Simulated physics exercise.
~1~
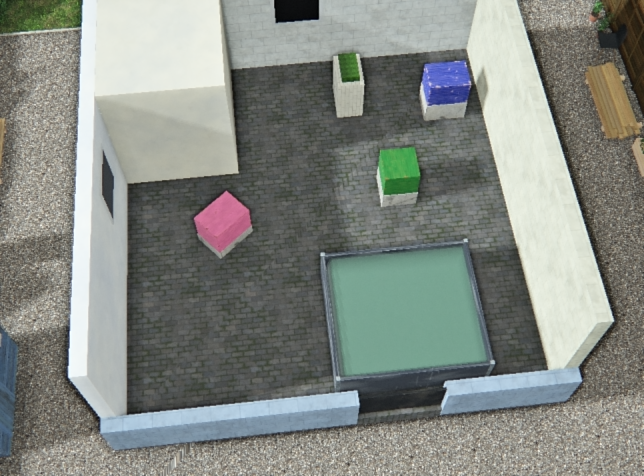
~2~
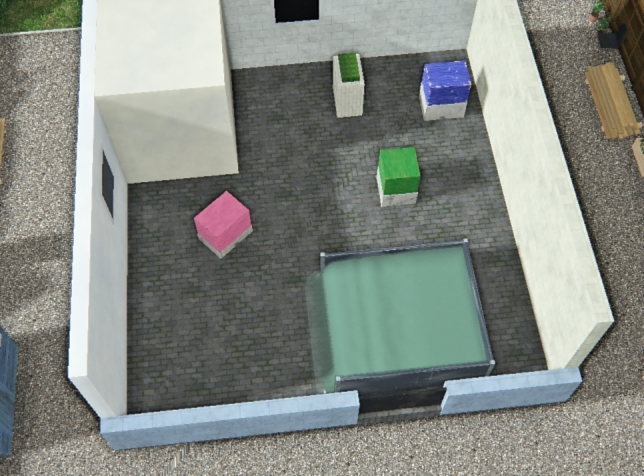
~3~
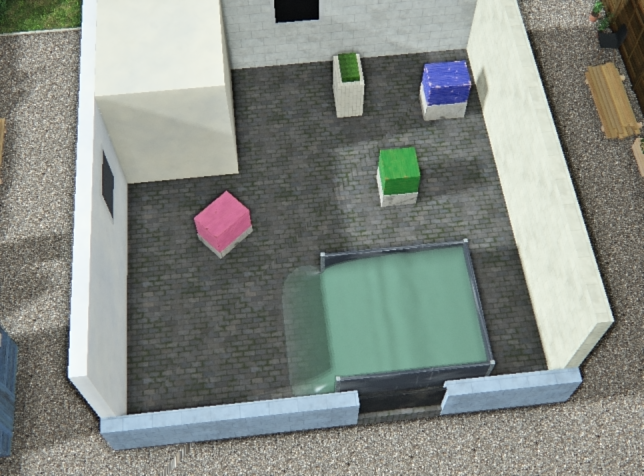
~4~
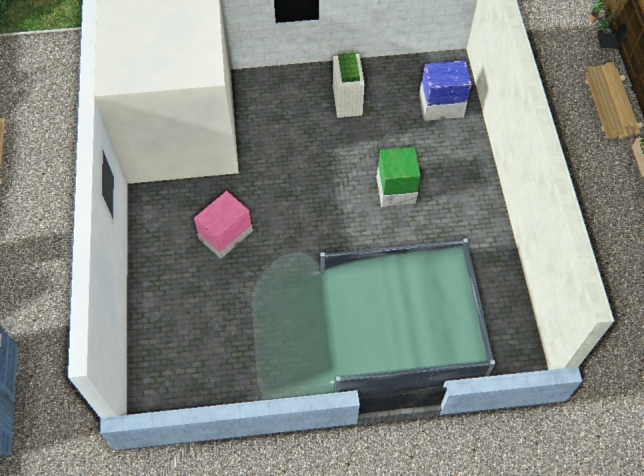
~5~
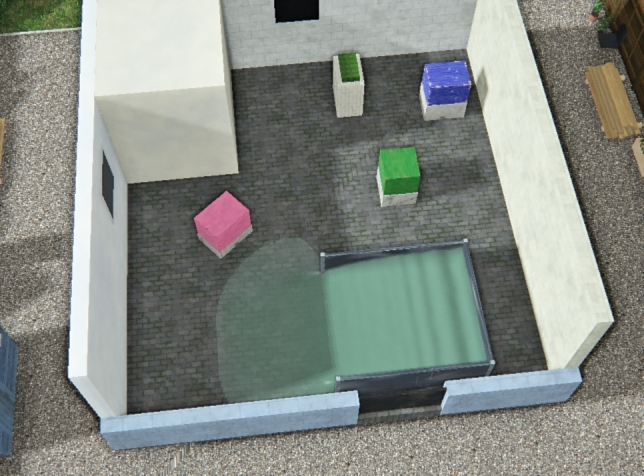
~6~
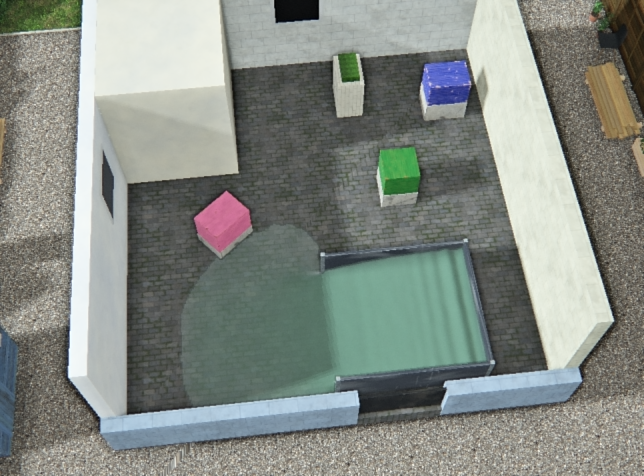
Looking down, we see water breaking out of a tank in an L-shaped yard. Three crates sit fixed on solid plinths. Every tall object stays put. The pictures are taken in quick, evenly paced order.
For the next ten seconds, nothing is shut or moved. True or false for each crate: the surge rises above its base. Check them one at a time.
Green crate: False; blue crate: False; pink crate: True.
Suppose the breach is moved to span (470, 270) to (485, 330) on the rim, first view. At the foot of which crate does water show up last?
Answer: The pink crate.
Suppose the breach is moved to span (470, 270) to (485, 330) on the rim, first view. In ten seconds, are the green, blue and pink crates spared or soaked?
Result: Green is not reached; blue is not reached; pink is not reached.
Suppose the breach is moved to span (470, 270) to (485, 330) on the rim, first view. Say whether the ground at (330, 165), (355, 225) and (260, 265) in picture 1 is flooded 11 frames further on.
In that order: Not flooded, free of water, not flooded.
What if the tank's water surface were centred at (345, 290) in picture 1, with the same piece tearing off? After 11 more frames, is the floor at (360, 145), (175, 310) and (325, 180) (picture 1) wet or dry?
Results in order - left untouched, swamped, left untouched.
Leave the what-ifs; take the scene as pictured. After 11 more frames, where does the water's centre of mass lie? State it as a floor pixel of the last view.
Near pixel (268, 332).
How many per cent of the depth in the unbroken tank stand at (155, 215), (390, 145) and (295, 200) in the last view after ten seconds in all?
14, 14, 10 %.
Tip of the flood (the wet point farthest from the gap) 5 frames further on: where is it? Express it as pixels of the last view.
The flood front should get to about (128, 245).
A moment on, water covers 30 % of the floor; the green crate not reached, the blue crate not reached, the pink crate water round its plinth.
Next, water covers 35 % of the floor; the green crate not reached, the blue crate not reached, the pink crate water round its plinth.
Then, water covers 45 % of the floor; the green crate not reached, the blue crate not reached, the pink crate water round its plinth.
Later, water covers 75 % of the floor; the green crate water round its plinth, the blue crate water round its plinth, the pink crate water round its plinth.
In the end, water covers 100 % of the floor; the green crate stayed above the water, the blue crate stayed above the water, the pink crate was topped.
